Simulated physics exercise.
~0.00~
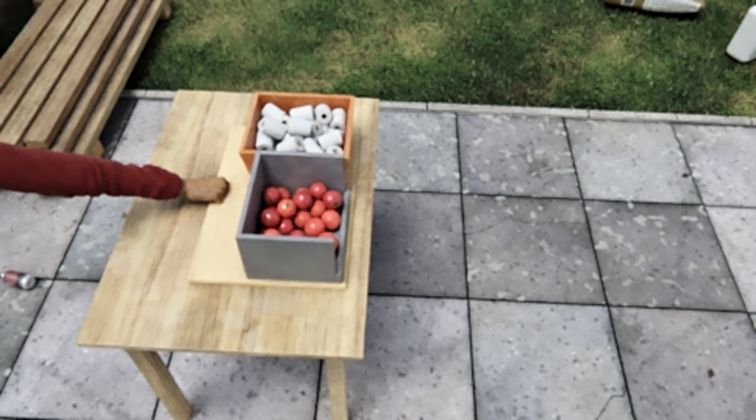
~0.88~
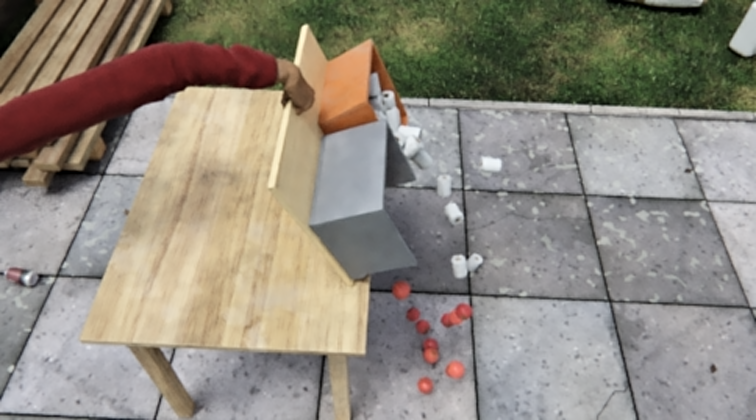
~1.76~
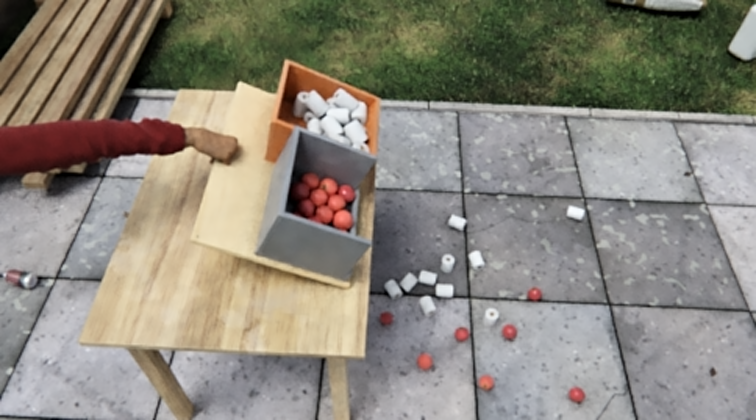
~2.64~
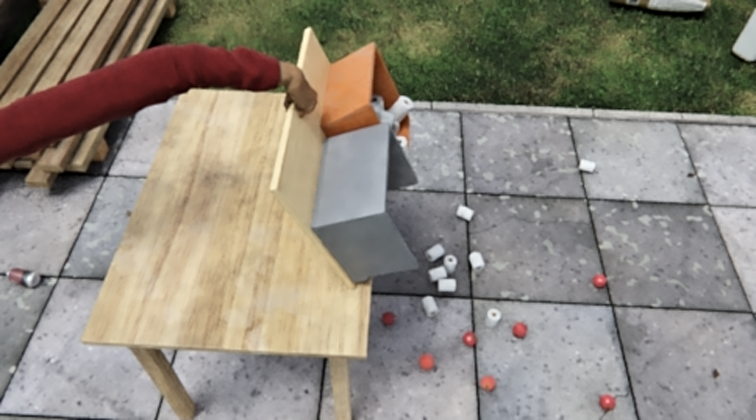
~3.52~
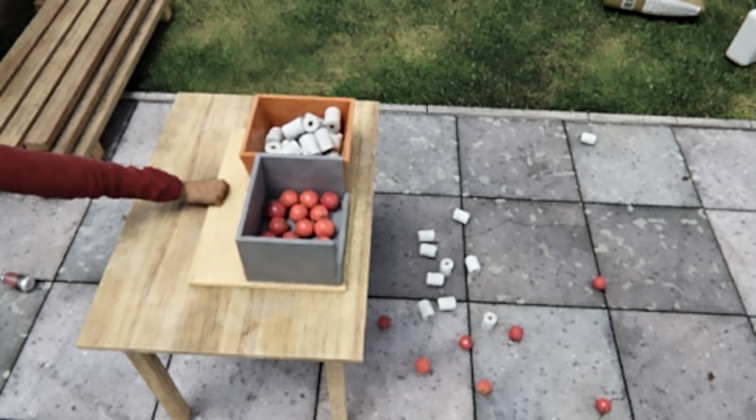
A hand tips two trays twice, spilling some white rolls and tomatoes, then lowers them flat.
